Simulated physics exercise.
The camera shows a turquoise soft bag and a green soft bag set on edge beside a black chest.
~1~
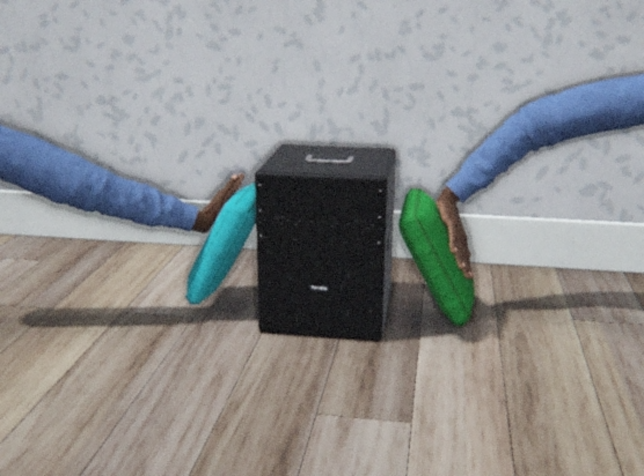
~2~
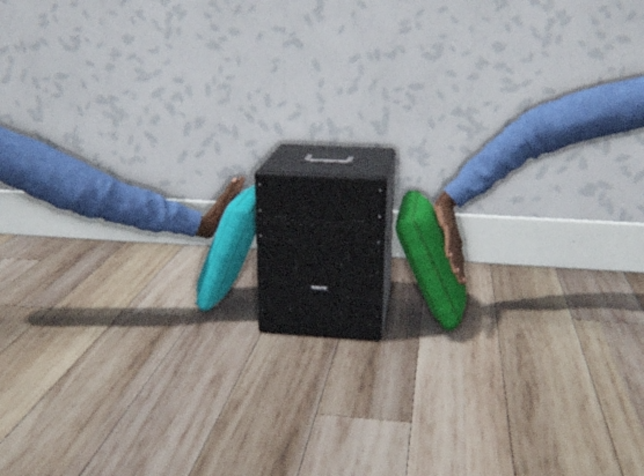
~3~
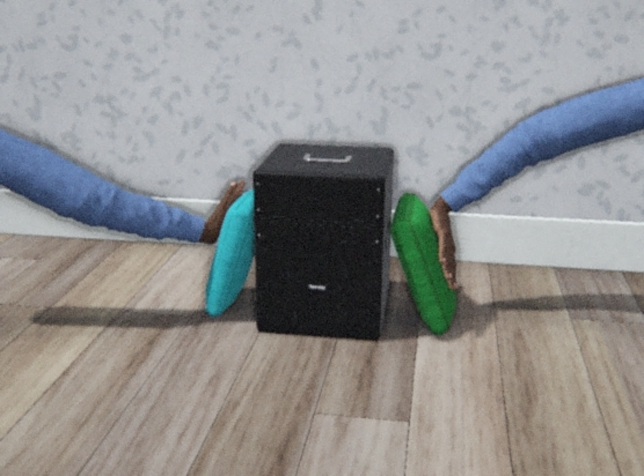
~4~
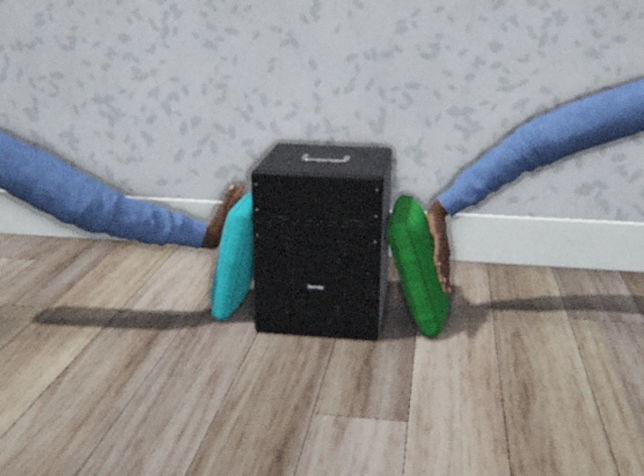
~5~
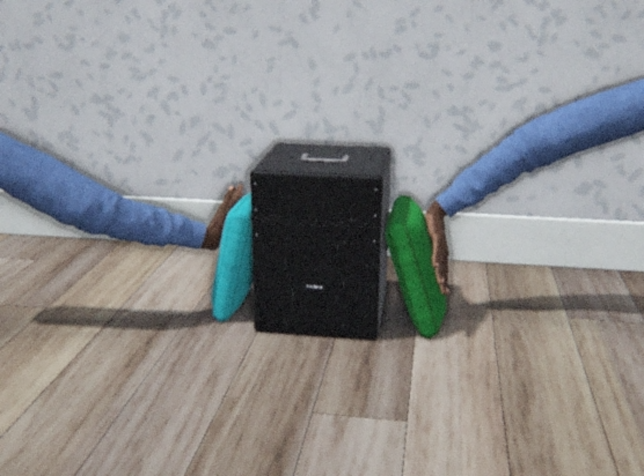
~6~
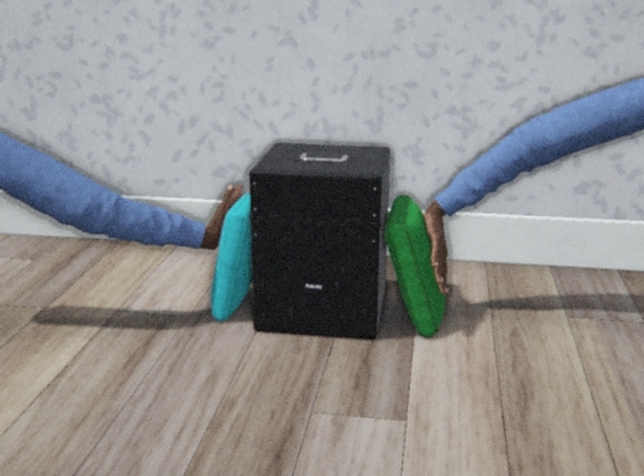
Two blue-sleeved hands swinging the feet of a turquoise and a green soft bag inward on either side of a black chest.
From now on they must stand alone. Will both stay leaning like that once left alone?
The turquoise soft bag stays leaning; the green soft bag stays leaning.
Then, 0.56 s later than the last view, turquoise soft bag against the side near (240, 254); green soft bag against the side near (415, 264).
Finally, turquoise soft bag against the side near (240, 254); green soft bag against the side near (415, 264). The turquoise soft bag keeps leaning and the green soft bag holds its lean.
